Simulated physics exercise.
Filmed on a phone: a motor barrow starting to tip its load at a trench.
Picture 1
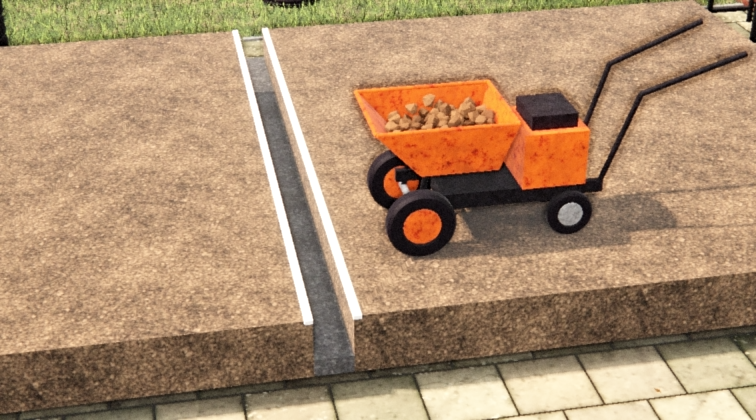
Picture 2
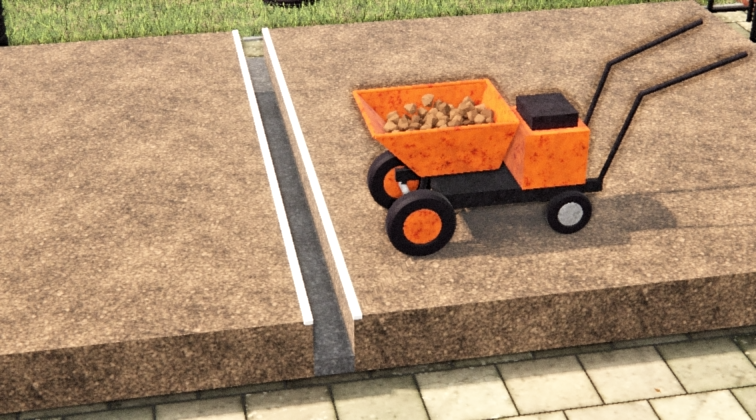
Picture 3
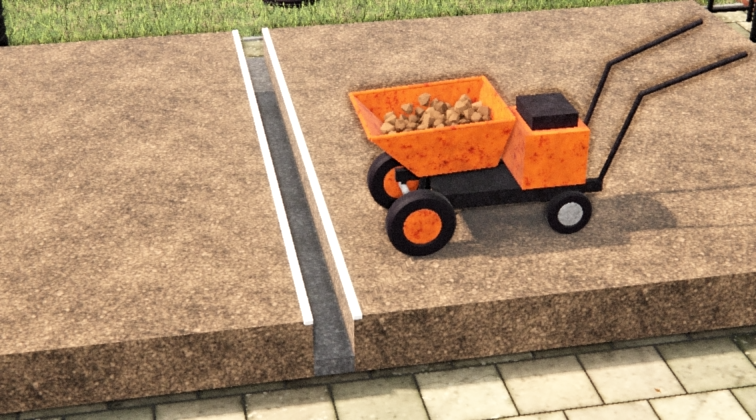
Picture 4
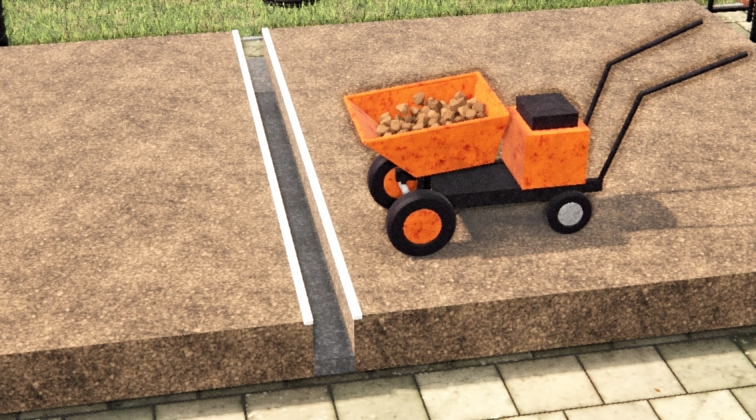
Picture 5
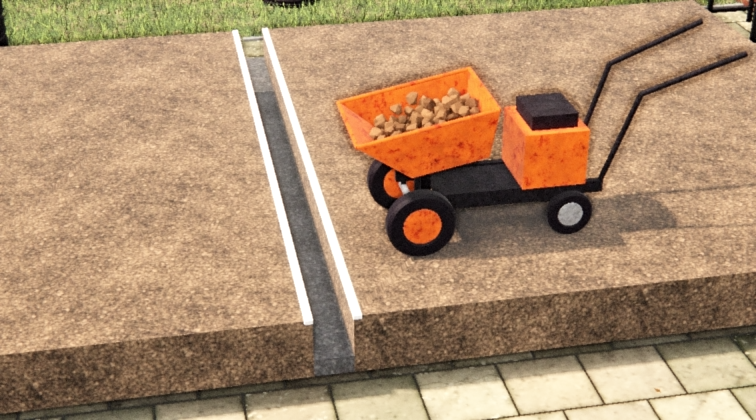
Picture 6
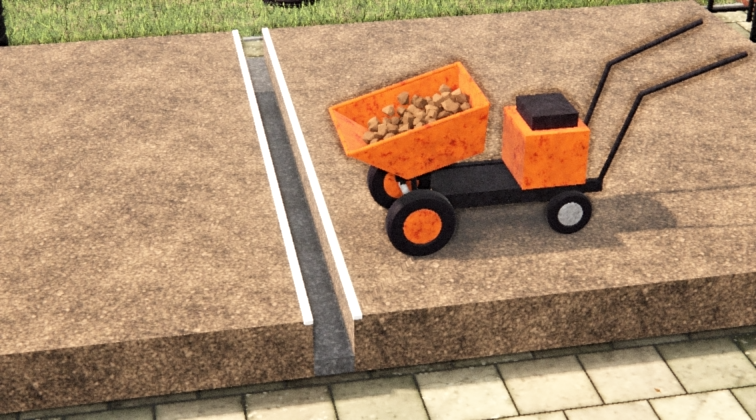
On bare brown ground beside pale paving, an orange motor barrow loaded with brown lumps stands to the right of a narrow, white-edged trench. Its skip sits level at first, then tilts slowly toward the left, its rear lifting away from the engine box, while the wheels stay put and the lumps remain inside.
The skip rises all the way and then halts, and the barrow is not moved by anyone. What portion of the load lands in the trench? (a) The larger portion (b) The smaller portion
The smaller portion (b).
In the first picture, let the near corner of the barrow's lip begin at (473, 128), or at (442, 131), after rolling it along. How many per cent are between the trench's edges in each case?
Position 1 near 20 %, position 2 near 40 %.
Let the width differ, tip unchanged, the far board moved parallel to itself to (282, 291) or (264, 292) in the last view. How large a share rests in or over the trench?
80 %, then 100 %.
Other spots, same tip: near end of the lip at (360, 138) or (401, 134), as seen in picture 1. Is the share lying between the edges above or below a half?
Well, parked at the first spot it'd be short of the halfway mark, and at the second it'd be past the halfway mark.
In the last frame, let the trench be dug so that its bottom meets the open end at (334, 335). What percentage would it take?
I'd put it at about 20 in a hundred.
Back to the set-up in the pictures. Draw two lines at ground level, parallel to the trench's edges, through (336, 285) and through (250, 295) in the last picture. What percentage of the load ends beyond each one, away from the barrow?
Estimate, first then second: 70 %, 20 %.
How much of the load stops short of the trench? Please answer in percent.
0 %.
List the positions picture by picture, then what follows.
Lip of the skip at (377, 136), level; top of the load at (456, 117), clay clods; first edge of the trench at (348, 284); far edge at (300, 289), the trench under half as wide as the skip, and about as deep as wide, in the first picture.
Lip of the skip at (375, 137), level; top of the load at (455, 117), in the second picture.
Lip of the skip at (371, 139), tipped barely; top of the load at (452, 116), in the third picture.
Lip of the skip at (365, 143), tipped a little; top of the load at (447, 114), in the fourth picture.
Lip of the skip at (358, 148), tipped a little; top of the load at (440, 112), in the fifth picture.
Lip of the skip at (349, 155), tipped clearly; top of the load at (439, 100); first edge of the trench at (348, 284); far edge at (300, 289), in the sixth picture.
Soon after the last picture, skip tipped steeply; all in the skip.
A little later, skip tipped right over; about two thirds in the skip; a small part in or heaped over the trench; about a quarter beyond it.
Later still, skip tipped right over; about a quarter in the skip; about a quarter in or heaped over the trench; about half beyond it.
At rest, skip tipped right over; about a quarter in the skip; about a quarter in or heaped over the trench; about half beyond it.
